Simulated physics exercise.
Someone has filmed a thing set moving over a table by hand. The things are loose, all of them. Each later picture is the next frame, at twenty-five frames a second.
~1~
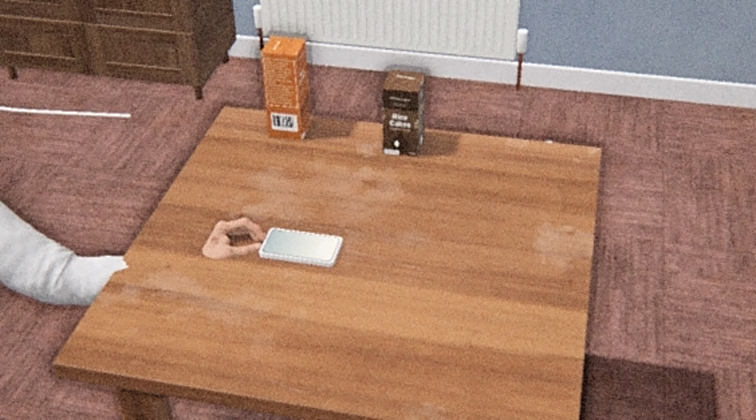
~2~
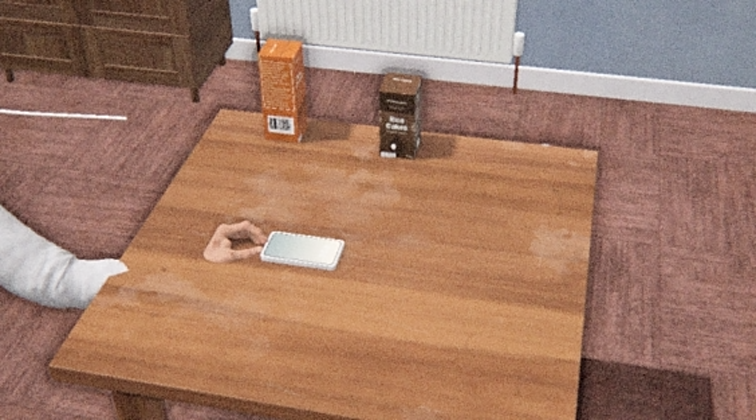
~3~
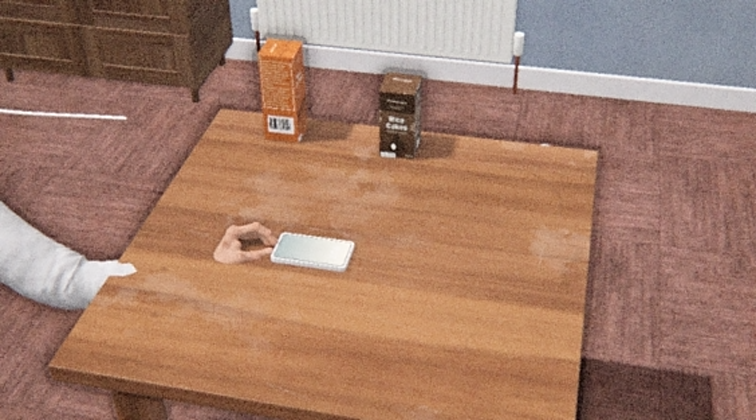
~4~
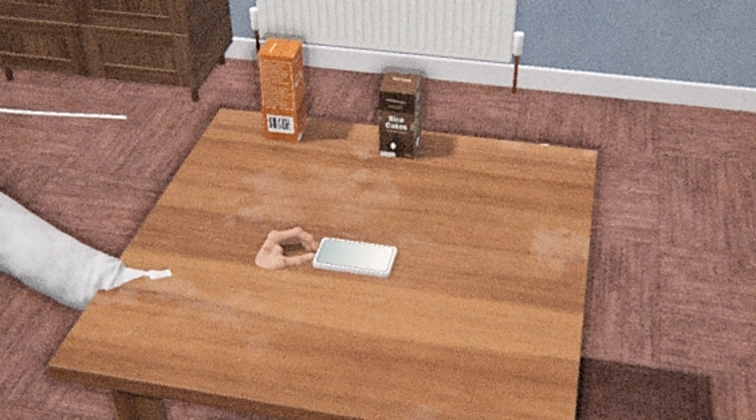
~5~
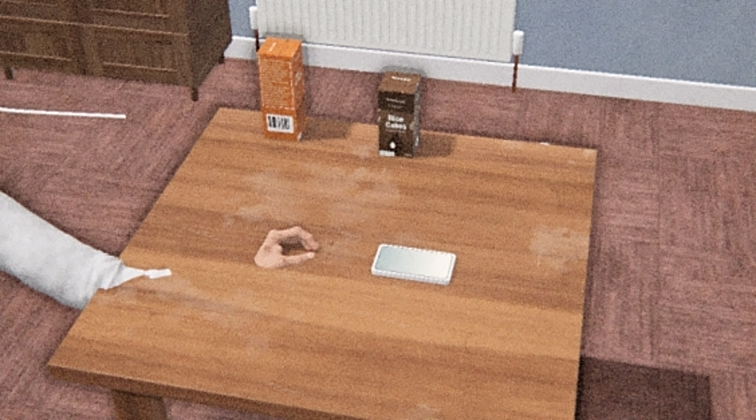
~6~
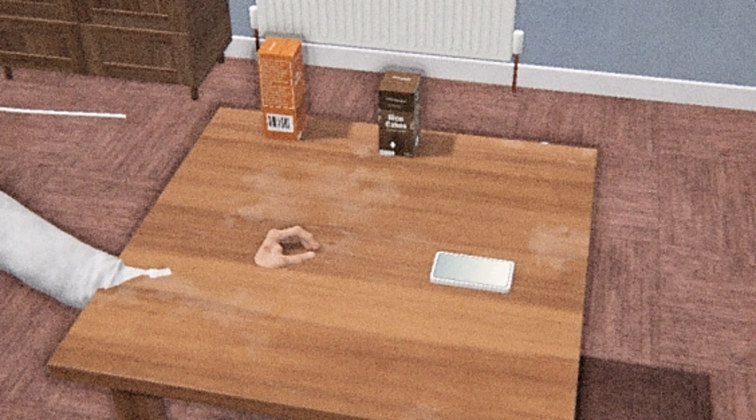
A hand at the end of a white sleeve rests on a wooden table, seen from above in a room with a reddish floor and a white radiator. A white phone lies at its fingertips, with an orange box and a dark brown box at the back edge. The hand pushes the phone right, then stays still while the phone slides on alone across the tabletop.
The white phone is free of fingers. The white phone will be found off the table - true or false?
True.
Then, 0.20 s later than the last frame, white phone now off the table.
Then, 0.40 s later than the last frame, things are still on the move.
When it is over, off the table, white phone.
